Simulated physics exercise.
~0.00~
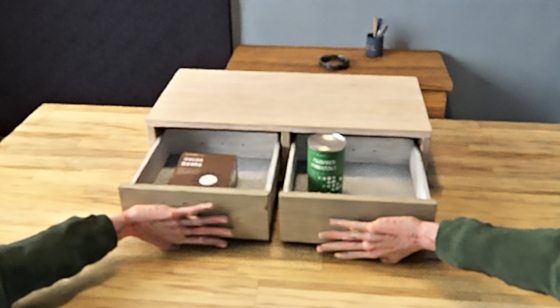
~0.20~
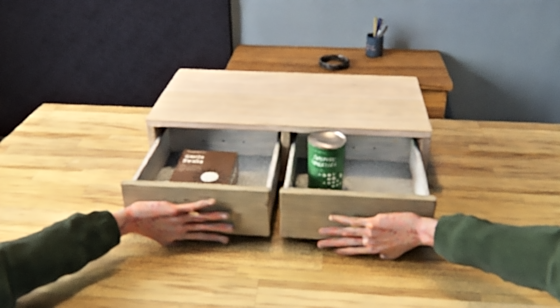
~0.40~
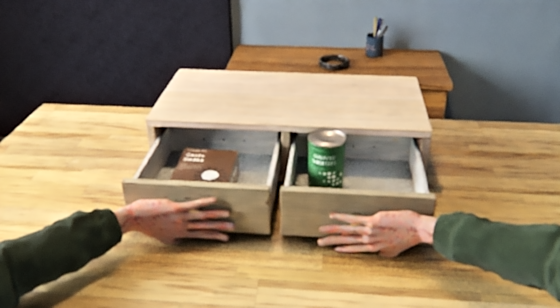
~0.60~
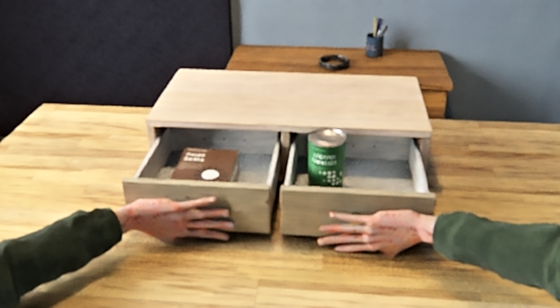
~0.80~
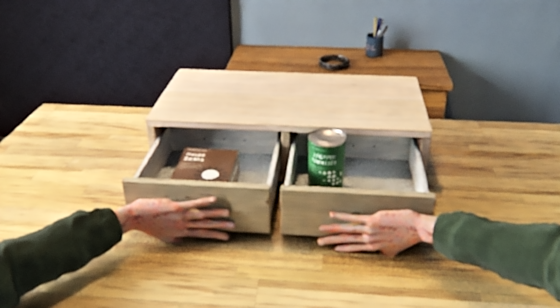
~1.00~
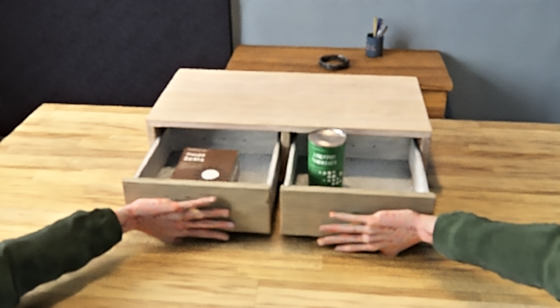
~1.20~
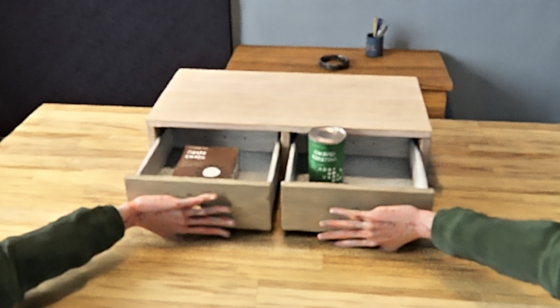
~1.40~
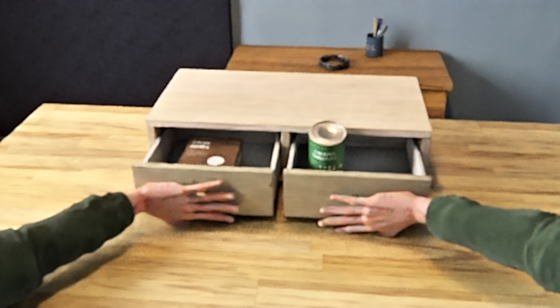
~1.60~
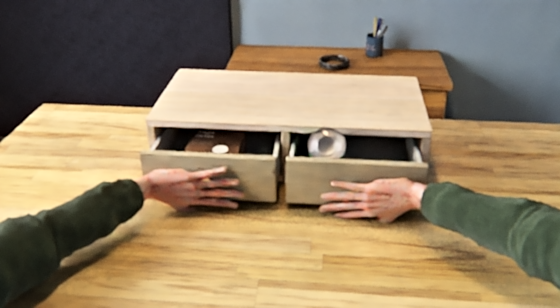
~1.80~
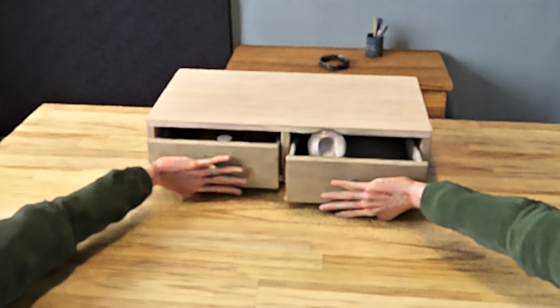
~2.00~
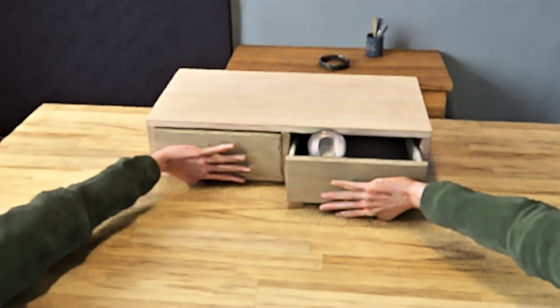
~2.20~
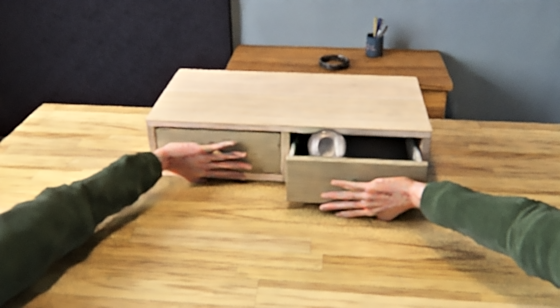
We see two hands pushing the open drawers of a low wooden cabinet, a brown box in the left and a green can in the right. As the drawers slide in, the can tips over; the left drawer shuts fully while the right stays partly open.
